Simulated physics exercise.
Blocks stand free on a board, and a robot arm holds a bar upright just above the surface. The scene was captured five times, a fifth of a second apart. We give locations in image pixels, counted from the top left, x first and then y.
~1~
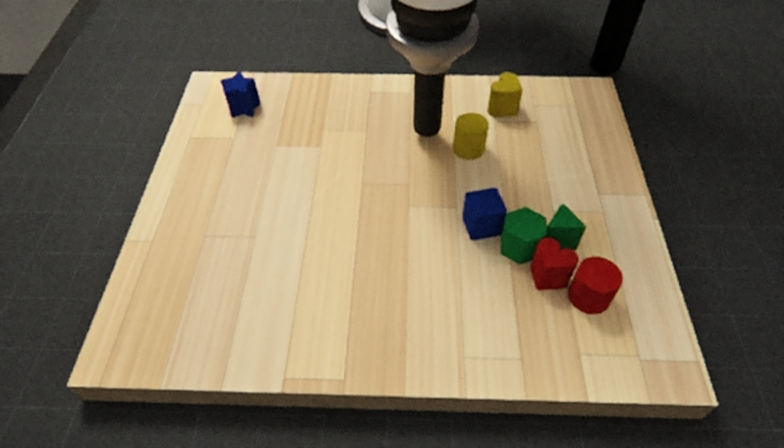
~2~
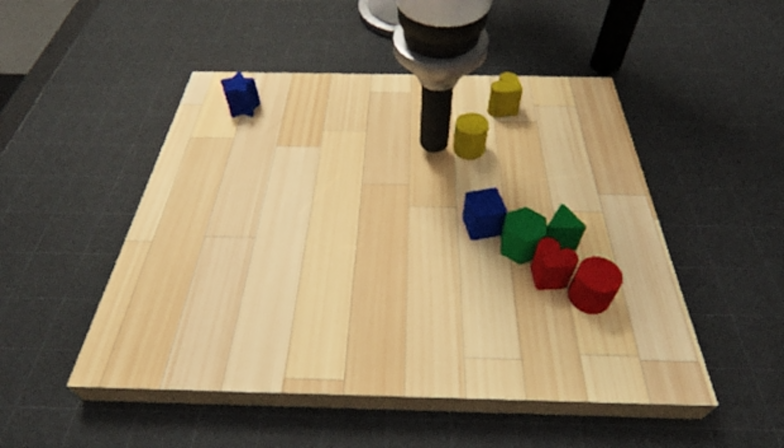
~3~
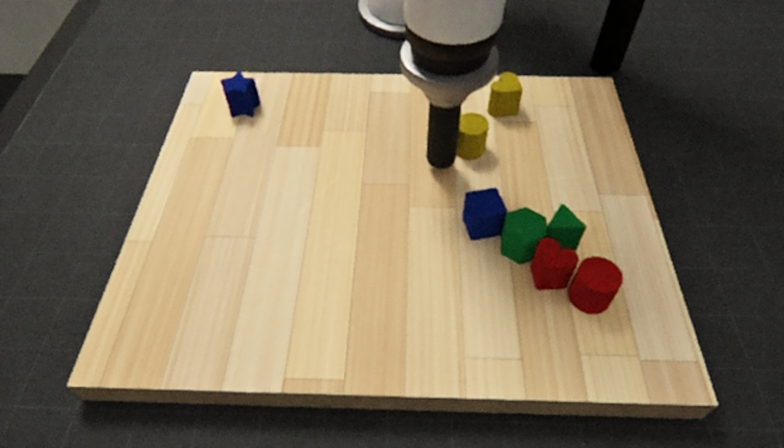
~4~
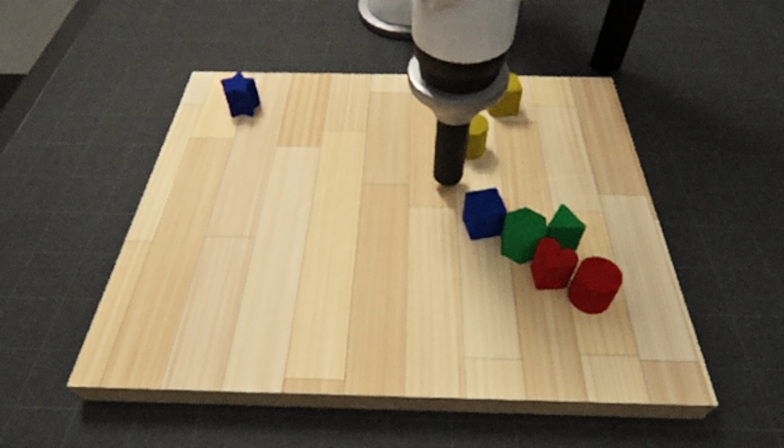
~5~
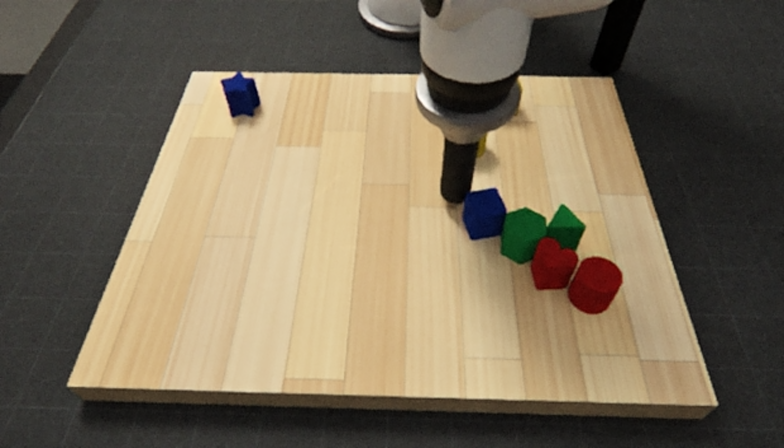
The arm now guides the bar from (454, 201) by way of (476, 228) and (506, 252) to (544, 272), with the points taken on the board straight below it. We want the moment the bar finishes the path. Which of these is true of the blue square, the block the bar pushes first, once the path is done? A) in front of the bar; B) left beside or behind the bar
Answer: A.
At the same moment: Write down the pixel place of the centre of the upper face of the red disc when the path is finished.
Around (622, 292).
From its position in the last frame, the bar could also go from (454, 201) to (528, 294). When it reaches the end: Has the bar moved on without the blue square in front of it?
In short: Yes.
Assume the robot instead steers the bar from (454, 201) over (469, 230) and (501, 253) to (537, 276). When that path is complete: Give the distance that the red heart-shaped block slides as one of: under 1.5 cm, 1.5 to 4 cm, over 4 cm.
It travels between 1.5 and 4 cm.
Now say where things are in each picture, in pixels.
Tip of the bar at (427, 129), middles of tops, blue square at (486, 201), green hexagon at (527, 223), red heart-shaped block at (557, 254), green triangular block at (566, 218), red disc at (601, 274), in the first frame.
Bar at (434, 144), nothing pushed, in the second frame.
Bar at (441, 160), nothing pushed, in the third frame.
Bar at (448, 176), nothing pushed, in the fourth frame.
Bar at (455, 193), blue square at (486, 201), green hexagon at (527, 223), red heart-shaped block at (557, 254), green triangular block at (566, 218), red disc at (601, 274), in the fifth frame.
The first path, step by step. One third of the way, bar at (477, 221); blue square at (512, 218), turned 55° anticlockwise; green hexagon at (548, 230), turned 15° clockwise; red heart-shaped block at (565, 264), turned 20° clockwise; green triangular block at (579, 220), turned 45° anticlockwise; red disc at (609, 281).
Two thirds of the way, bar at (508, 245); blue square at (549, 240), turned 75° anticlockwise; green hexagon at (588, 242); red heart-shaped block at (578, 274), turned 90° clockwise; green triangular block at (596, 218), turned 90° anticlockwise; red disc at (618, 289).
At the end, bar at (546, 265); blue square at (589, 248), turned 75° anticlockwise; green hexagon at (628, 250); red heart-shaped block at (580, 277), turned 95° clockwise; green triangular block at (600, 217), turned 105° anticlockwise; red disc at (622, 292).
